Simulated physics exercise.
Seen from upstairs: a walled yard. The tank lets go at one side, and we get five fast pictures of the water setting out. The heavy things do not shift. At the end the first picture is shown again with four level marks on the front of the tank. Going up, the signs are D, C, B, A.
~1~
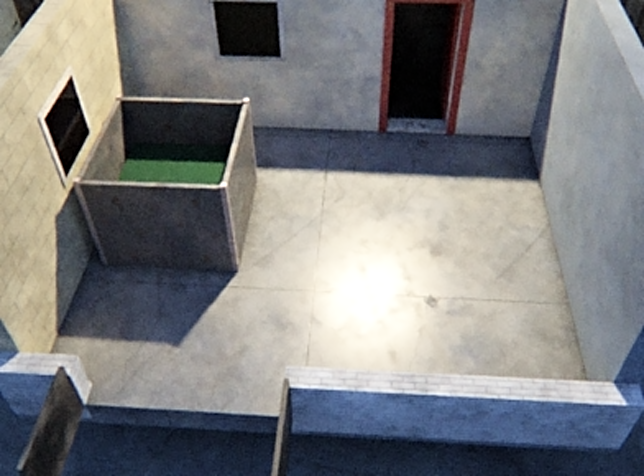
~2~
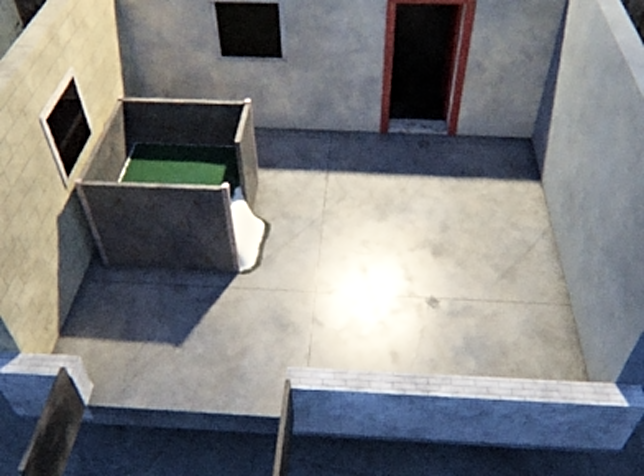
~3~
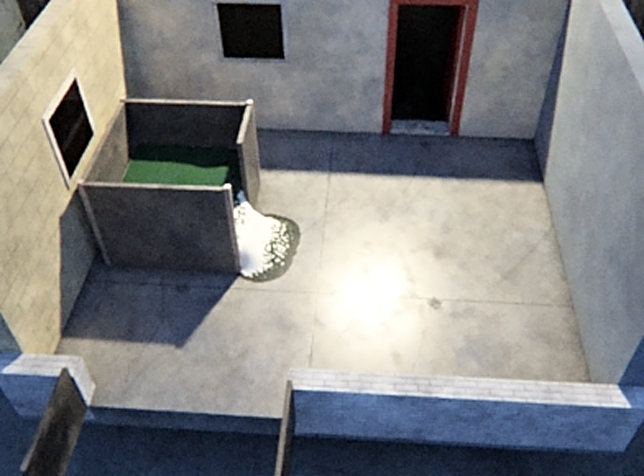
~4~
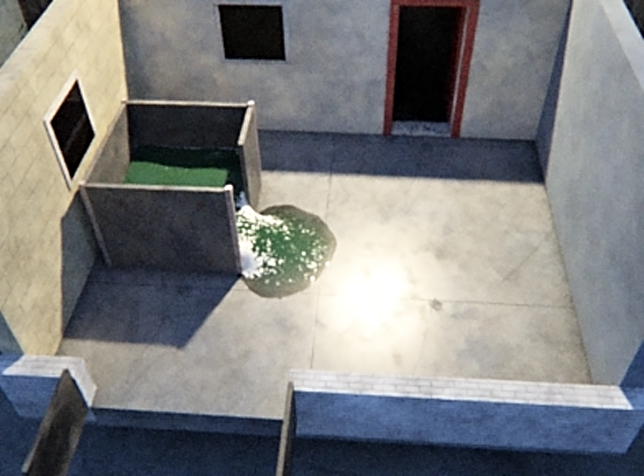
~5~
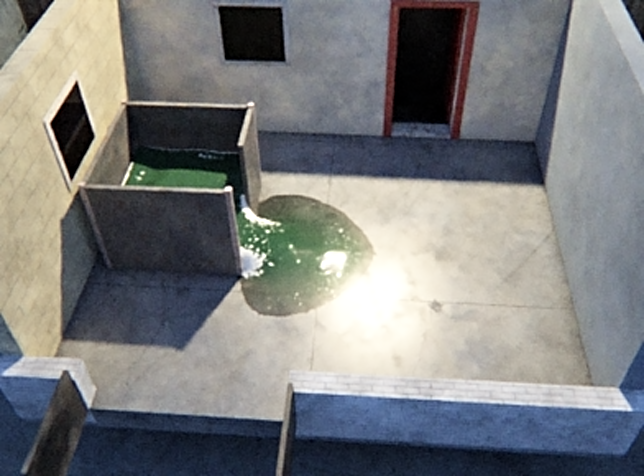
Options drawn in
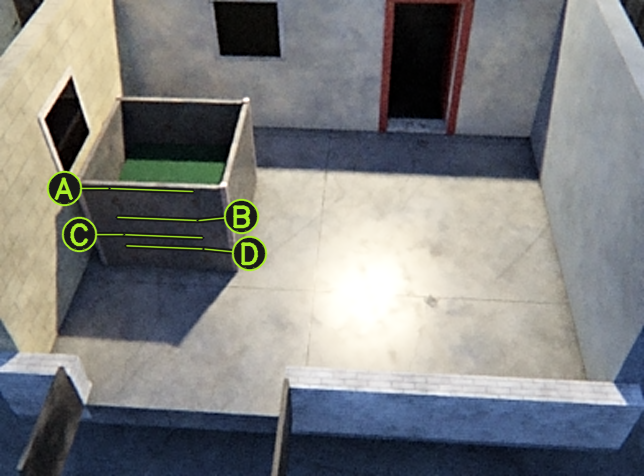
A walled yard with a pale concrete floor is seen from upstairs, looking down. A grey-sided tank of green water stands at the left near a wall with a dark window, a red-framed doorway is in the back wall, and an open gate is at the front. Water pours from the tank's right side, foaming white, and spreads rightward in a widening green pool towards a bright patch of light.
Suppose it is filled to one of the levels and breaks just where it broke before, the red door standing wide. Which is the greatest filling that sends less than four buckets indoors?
It is B.
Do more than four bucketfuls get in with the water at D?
No, that is safe.
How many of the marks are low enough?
Three.
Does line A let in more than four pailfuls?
Yes.
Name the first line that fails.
That would be A.
In lime, A at (150, 189); B at (158, 218); C at (162, 236); D at (165, 247); from the bottom up D, C, B, A.
For line A, about 9 bucketfuls get in.
For line B, a bucket or two gets in.
For line C, nothing gets over.
For line D, nothing gets over.
